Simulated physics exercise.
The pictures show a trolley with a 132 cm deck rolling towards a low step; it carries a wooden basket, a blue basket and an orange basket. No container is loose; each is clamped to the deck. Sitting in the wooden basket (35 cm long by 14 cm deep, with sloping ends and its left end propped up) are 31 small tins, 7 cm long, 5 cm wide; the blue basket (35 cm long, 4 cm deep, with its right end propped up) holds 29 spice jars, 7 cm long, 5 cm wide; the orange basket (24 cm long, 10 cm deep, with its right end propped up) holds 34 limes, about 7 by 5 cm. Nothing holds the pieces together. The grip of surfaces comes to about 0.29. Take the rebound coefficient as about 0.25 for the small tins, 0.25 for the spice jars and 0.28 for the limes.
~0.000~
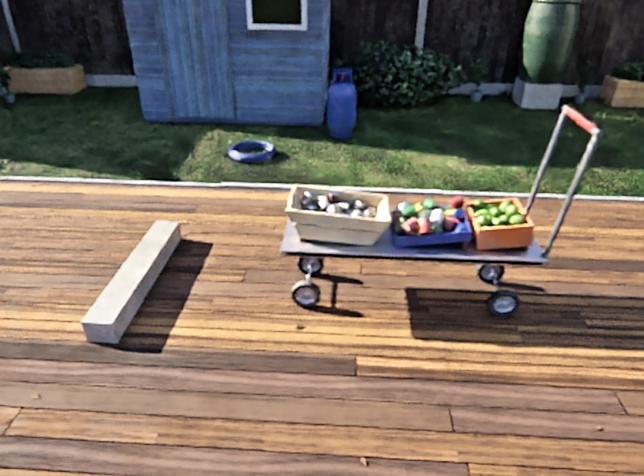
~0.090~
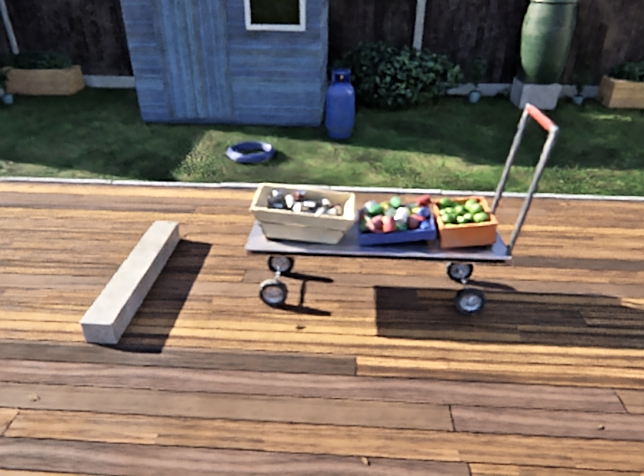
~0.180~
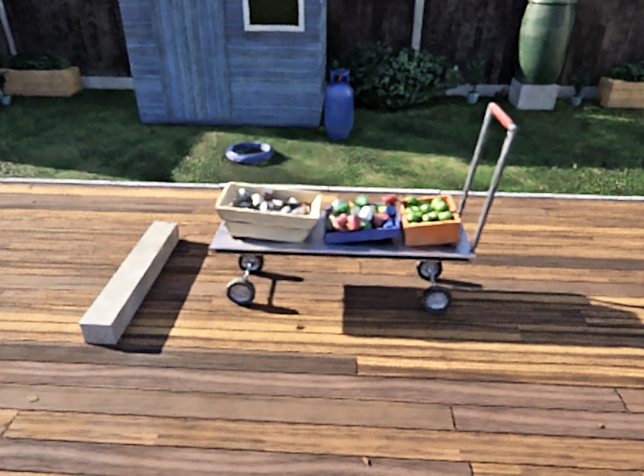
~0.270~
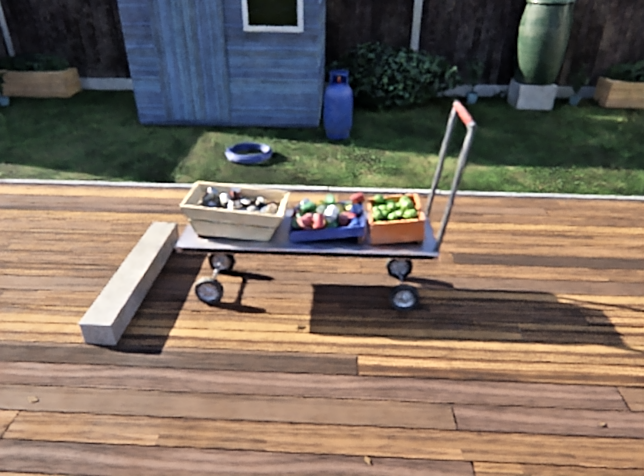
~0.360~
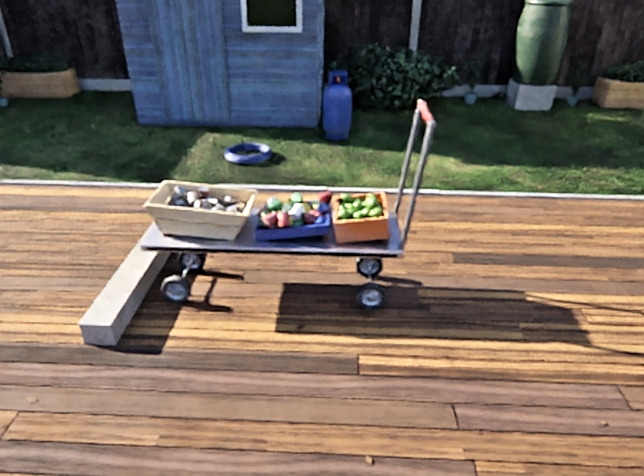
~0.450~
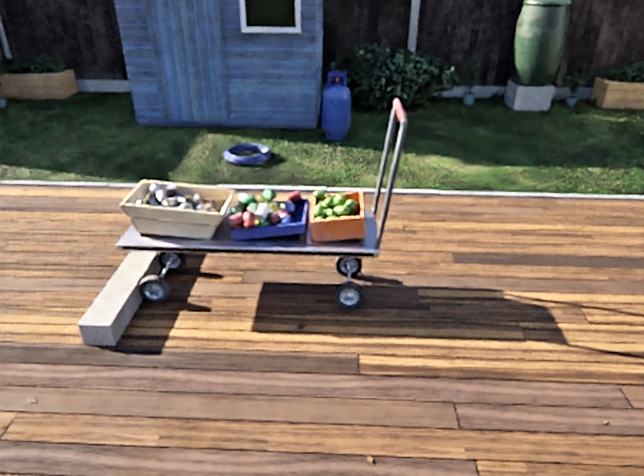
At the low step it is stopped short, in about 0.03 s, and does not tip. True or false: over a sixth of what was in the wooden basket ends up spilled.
False.
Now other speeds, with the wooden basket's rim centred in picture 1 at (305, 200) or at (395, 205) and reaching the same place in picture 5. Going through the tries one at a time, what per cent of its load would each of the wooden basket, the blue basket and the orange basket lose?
Wooden basket: 0 / 20 percent; blue basket: 20 / 20 percent; orange basket: 10 / 10 percent.
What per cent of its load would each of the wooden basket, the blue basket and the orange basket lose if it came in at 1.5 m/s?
Then the wooden basket sheds 0 per cent of its load, the blue basket 30 per cent, and the orange basket 10 per cent.
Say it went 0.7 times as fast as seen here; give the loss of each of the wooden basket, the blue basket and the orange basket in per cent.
Wooden basket 0, blue basket 20, orange basket 10 per cent.
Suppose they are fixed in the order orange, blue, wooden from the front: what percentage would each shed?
Wooden basket 0 %, blue basket 30 %, orange basket 10 %.
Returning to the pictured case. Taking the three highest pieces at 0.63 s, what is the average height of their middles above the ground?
Their middles average near 60 cm high.
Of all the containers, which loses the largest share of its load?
The blue basket is the one.
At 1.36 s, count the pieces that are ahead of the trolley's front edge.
I count about 1 pieces out front at that moment.
After 0.51 s, the wooden basket has all 31, the blue basket is down by 4 of 29 and the orange basket has all 34.
After 0.63 s, the wooden basket has all 31, the blue basket is down by 6 of 29 and the orange basket is down by 4 of 34.
After 0.86 s, the wooden basket is down by 1 of 31, the blue basket is down by 9 of 29 and the orange basket is down by 5 of 34.
Outcome (at 1.36 s), the wooden basket is down by 1 of 31, the blue basket is down by 11 of 29 and the orange basket is down by 5 of 34. Asked share, 1 of 31, 3 per cent.
